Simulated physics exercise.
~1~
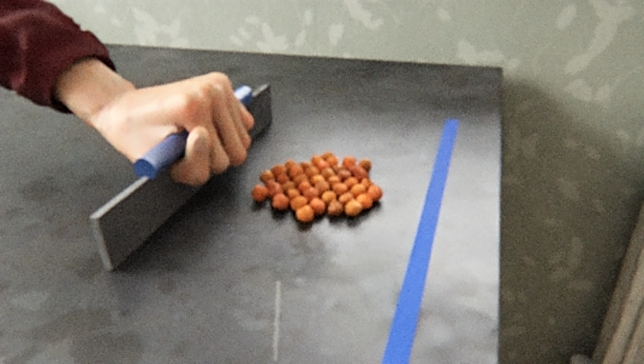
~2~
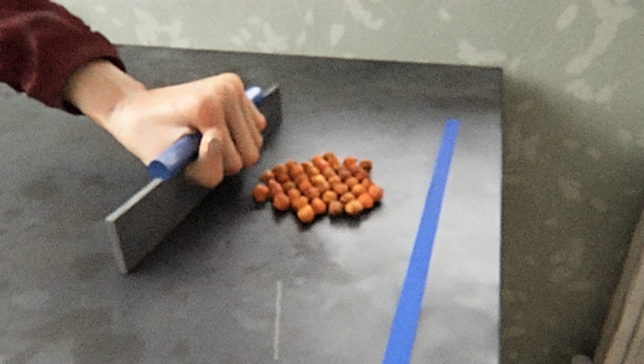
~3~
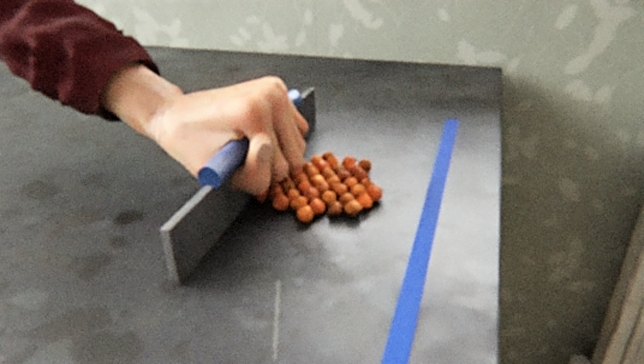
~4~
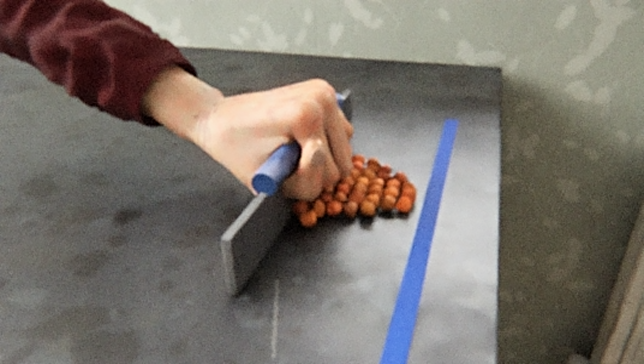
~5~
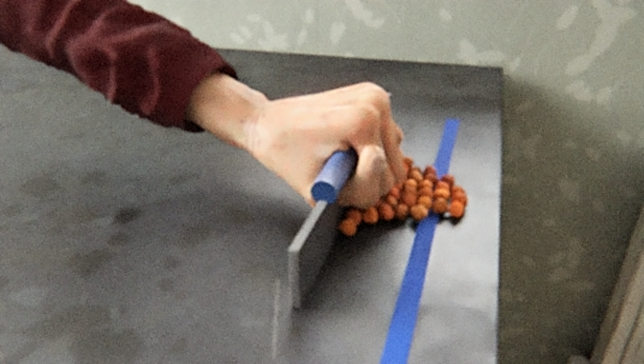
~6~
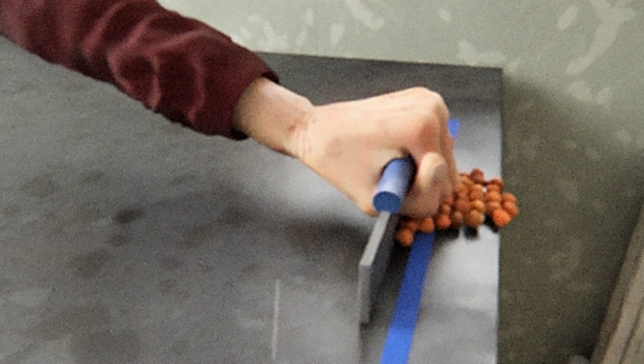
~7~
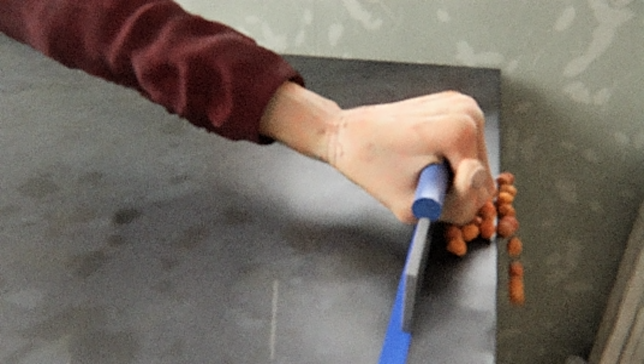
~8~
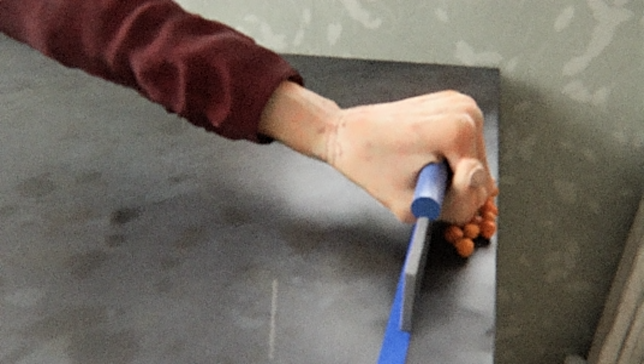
On a dark tabletop, a hand pushing small orange-brown balls right with a scraper, stopping at blue tape as some spill off.
